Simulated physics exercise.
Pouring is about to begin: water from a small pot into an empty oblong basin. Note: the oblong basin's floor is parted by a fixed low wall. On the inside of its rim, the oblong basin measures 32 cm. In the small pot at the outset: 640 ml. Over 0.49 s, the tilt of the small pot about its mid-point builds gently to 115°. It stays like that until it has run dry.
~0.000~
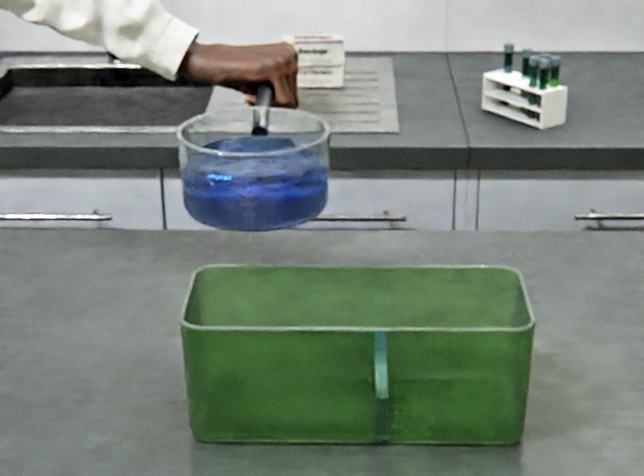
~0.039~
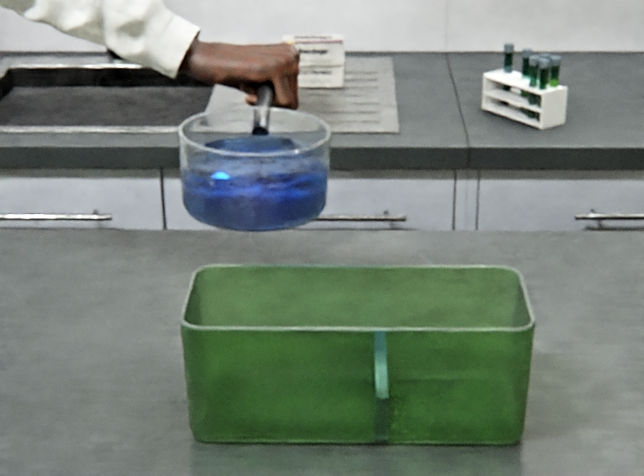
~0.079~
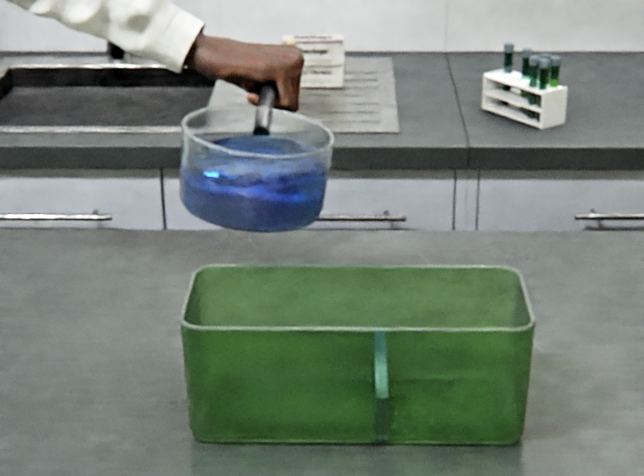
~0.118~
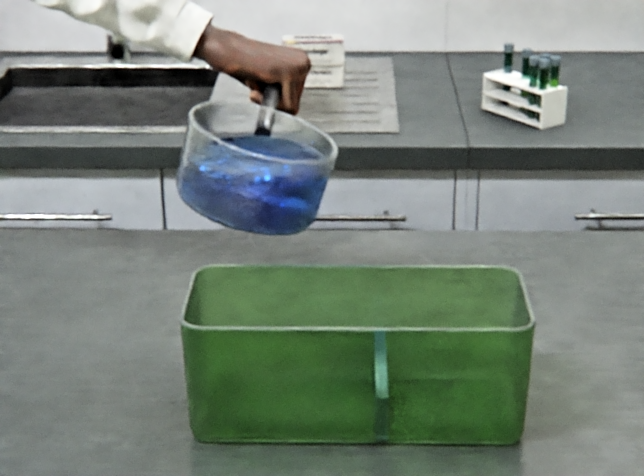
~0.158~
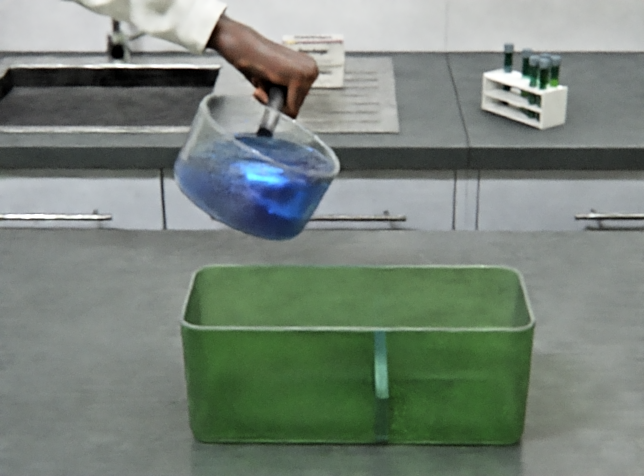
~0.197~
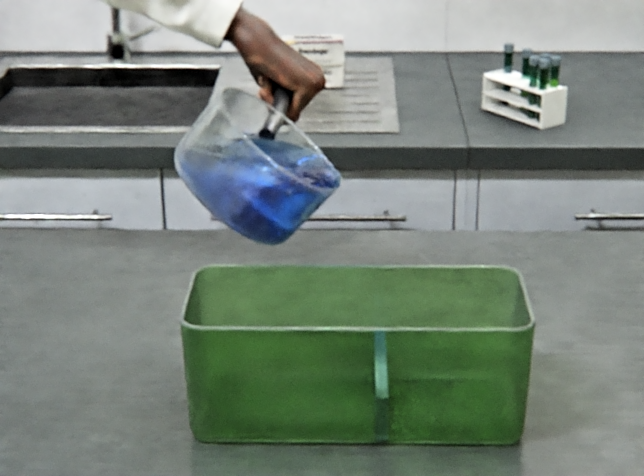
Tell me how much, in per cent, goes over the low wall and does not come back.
I would say about 25 per cent.
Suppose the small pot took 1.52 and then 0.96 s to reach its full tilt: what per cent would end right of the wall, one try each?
60 per cent first, 50 per cent second.
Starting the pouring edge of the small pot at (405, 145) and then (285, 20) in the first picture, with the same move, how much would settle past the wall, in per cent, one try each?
80 and 10 %.
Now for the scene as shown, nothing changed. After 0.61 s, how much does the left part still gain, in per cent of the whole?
Close to 2% of the whole.
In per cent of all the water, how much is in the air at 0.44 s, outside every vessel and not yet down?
Around 42 in a hundred.
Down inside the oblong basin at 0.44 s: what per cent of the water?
40 %, roughly.
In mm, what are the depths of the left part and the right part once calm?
Roughly 20 mm on the left side and 10 mm on the right side.
Then, 0.44 s in, the tilt is 111° and 18 per cent is still to pour, 26 is left of the wall and 14 right of it.
Then, 0.61 s in, the tilt is 115° and 2 per cent is still to pour, 70 is left of the wall and 24 right of it.
Then, 0.79 s in, the tilt is 115° and 0 per cent is still to pour, 68 is left of the wall and 24 right of it.
Then, 0.99 s in, the tilt is 115° and 0 per cent is still to pour, 72 is left of the wall and 25 right of it.
Finally, 72 per cent lies left of the wall, 25 right of it and 3 outside.
